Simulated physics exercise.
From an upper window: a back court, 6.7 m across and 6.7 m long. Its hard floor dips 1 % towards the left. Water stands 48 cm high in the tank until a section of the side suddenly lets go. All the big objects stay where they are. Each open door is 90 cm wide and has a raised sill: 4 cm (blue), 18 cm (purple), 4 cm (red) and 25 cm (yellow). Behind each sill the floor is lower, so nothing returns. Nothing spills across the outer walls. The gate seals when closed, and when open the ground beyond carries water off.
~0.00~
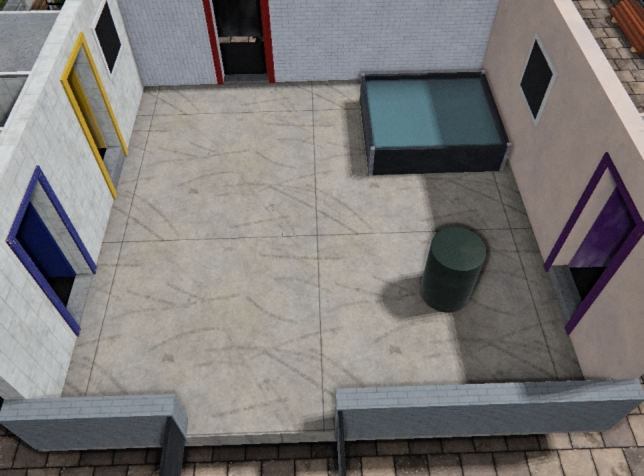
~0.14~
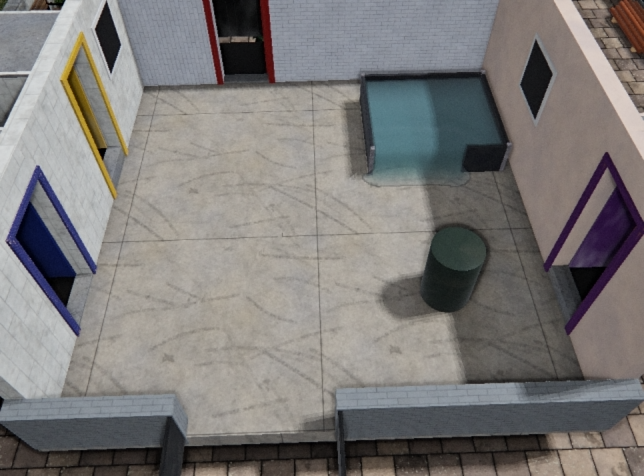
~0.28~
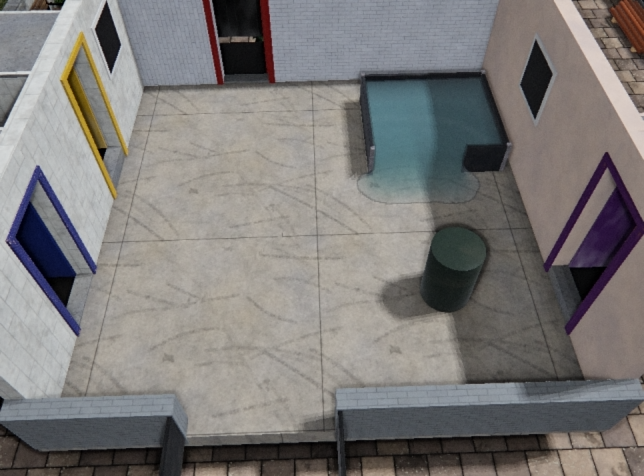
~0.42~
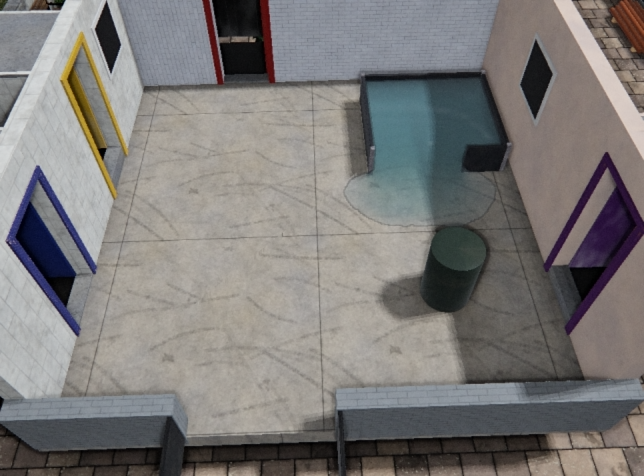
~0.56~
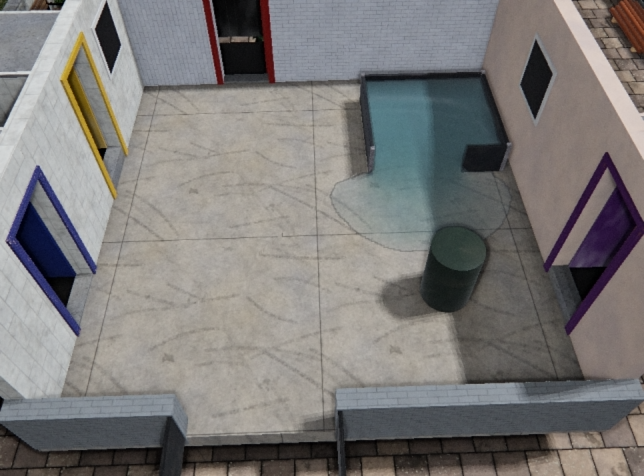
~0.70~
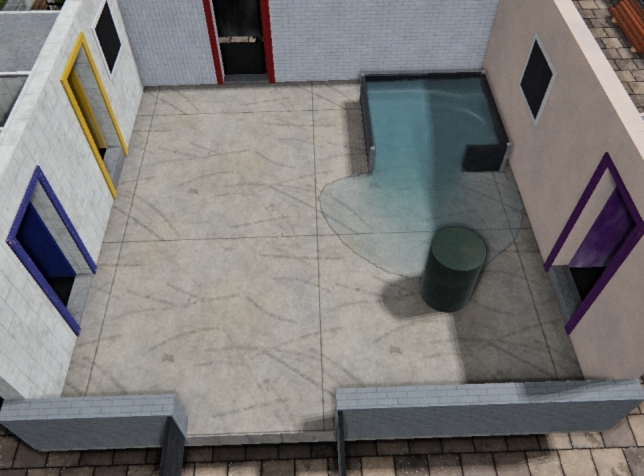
Water in a dark-sided tank at the back right of a walled court poured out through a gap in its front and spread across the pale floor, reaching around a green barrel.
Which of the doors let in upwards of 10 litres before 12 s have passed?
Within that time: At the blue door it passes the limit; at the purple door it stays under the limit; at the red door it does not reach the limit; at the yellow door it keeps below the limit.
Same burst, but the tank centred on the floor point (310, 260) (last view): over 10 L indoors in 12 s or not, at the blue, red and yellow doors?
Then: Blue not over, red not over, yellow below.
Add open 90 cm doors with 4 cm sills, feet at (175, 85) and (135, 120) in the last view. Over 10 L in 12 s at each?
In that order: Over, not over.
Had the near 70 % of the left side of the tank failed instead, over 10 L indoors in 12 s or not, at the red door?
Against that limit: Red past it.
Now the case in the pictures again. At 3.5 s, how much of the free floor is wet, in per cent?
Near 50 per cent is wet.
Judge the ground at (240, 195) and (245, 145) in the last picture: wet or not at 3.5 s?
In turn: Dry, not reached.
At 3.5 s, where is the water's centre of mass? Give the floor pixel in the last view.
Around (405, 230).
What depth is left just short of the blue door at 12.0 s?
Roughly 7.5 cm deep.
After 1.4 s water covers 20 % of the floor and is deepest (28 cm) near (436, 264); blue door not reached, purple door not reached, red door not reached, yellow door not reached.
After 2.2 s water covers 35 % of the floor and is deepest (27 cm) near (580, 402); blue door not reached, purple door 15 cm at the sill, 0 L in, red door not reached, yellow door not reached.
After 3.5 s water covers 50 % of the floor and is deepest (20 cm) near (566, 403); blue door not reached, purple door 13 cm at the sill, 0 L in, red door not reached, yellow door not reached.
After 7.0 s water covers 60 % of the floor and is deepest (16 cm) near (77, 342); blue door 10 cm at the sill, 10 L in, purple door 6 cm at the sill, 0 L in, red door not reached, yellow door 2 cm at the sill, 0 L in.
After 12.0 s water covers 80 % of the floor and is deepest (10 cm) near (144, 92); blue door 8 cm at the sill, 95 L in, purple door 3 cm at the sill, 0 L in, red door 4 cm at the sill, 0 L in, yellow door 5 cm at the sill, 0 L in.
